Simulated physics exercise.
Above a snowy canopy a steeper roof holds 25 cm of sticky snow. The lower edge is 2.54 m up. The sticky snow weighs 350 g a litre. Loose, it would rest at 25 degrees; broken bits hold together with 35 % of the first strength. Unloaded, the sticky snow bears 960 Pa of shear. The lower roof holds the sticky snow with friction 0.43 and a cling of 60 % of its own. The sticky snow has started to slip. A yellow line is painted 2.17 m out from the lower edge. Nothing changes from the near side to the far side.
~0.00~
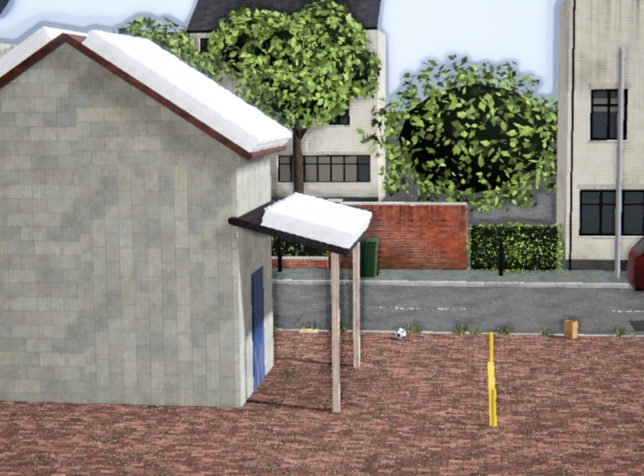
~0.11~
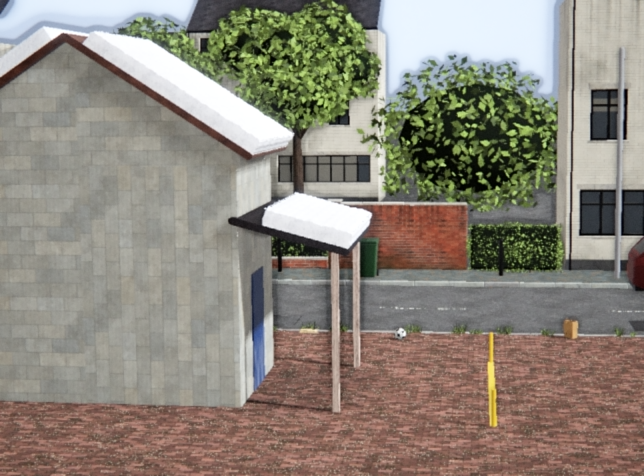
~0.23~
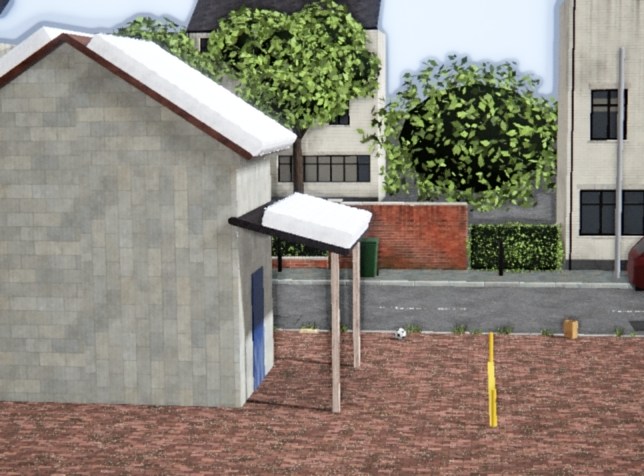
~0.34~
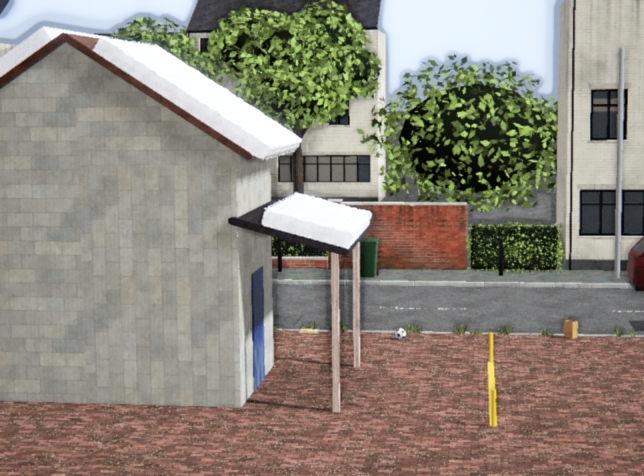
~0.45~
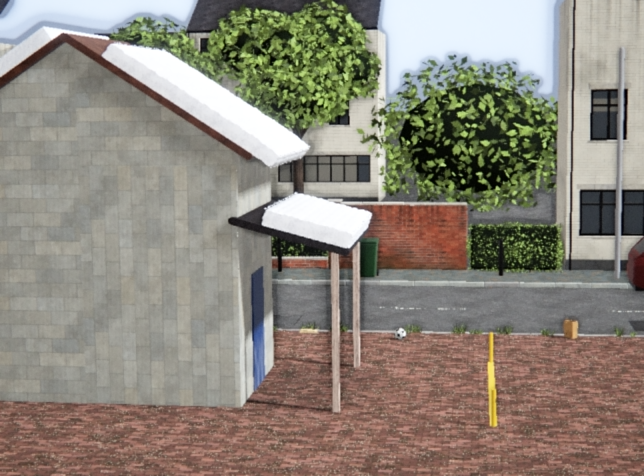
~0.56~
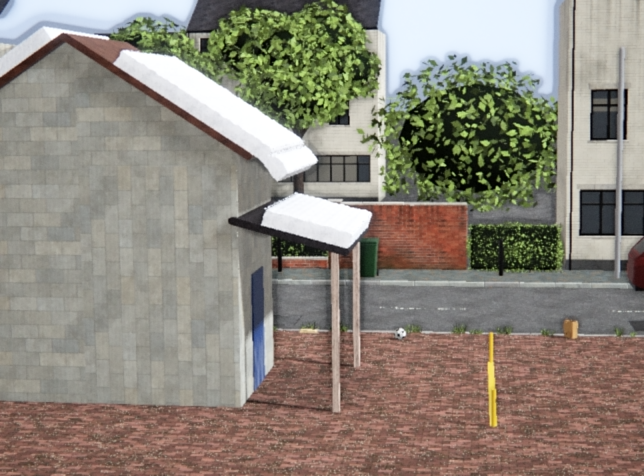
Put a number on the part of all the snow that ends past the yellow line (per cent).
It comes to some 28 %.
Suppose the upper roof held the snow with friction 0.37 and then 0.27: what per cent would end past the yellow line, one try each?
In turn about 5 %, 16 %.
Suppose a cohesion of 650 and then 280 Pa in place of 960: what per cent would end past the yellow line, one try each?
In that order: 35 %, 45 %.
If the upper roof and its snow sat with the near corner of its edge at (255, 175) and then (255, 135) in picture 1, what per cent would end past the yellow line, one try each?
In turn about 8 %, 40 %.
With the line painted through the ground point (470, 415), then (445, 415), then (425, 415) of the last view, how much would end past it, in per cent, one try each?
In turn about 40 %, 45 %, 55 %.
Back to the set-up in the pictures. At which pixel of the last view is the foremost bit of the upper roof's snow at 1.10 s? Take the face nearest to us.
Near (353, 223).
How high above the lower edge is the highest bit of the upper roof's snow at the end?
Roughly 0.6 m.
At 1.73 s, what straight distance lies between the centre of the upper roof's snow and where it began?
Roughly 4.6 m.
After 1.10 s, none is below the lower edge and 0 % is past the line.
After 1.73 s, 44 % is below the lower edge and 0 % is past the line.
After 2.37 s, 74 % is below the lower edge and 26 % is past the line.
After 3.00 s, 75 % is below the lower edge and 28 % is past the line.
After 4.10 s, at the end, 76 % is below the lower edge and 28 % is past the line.
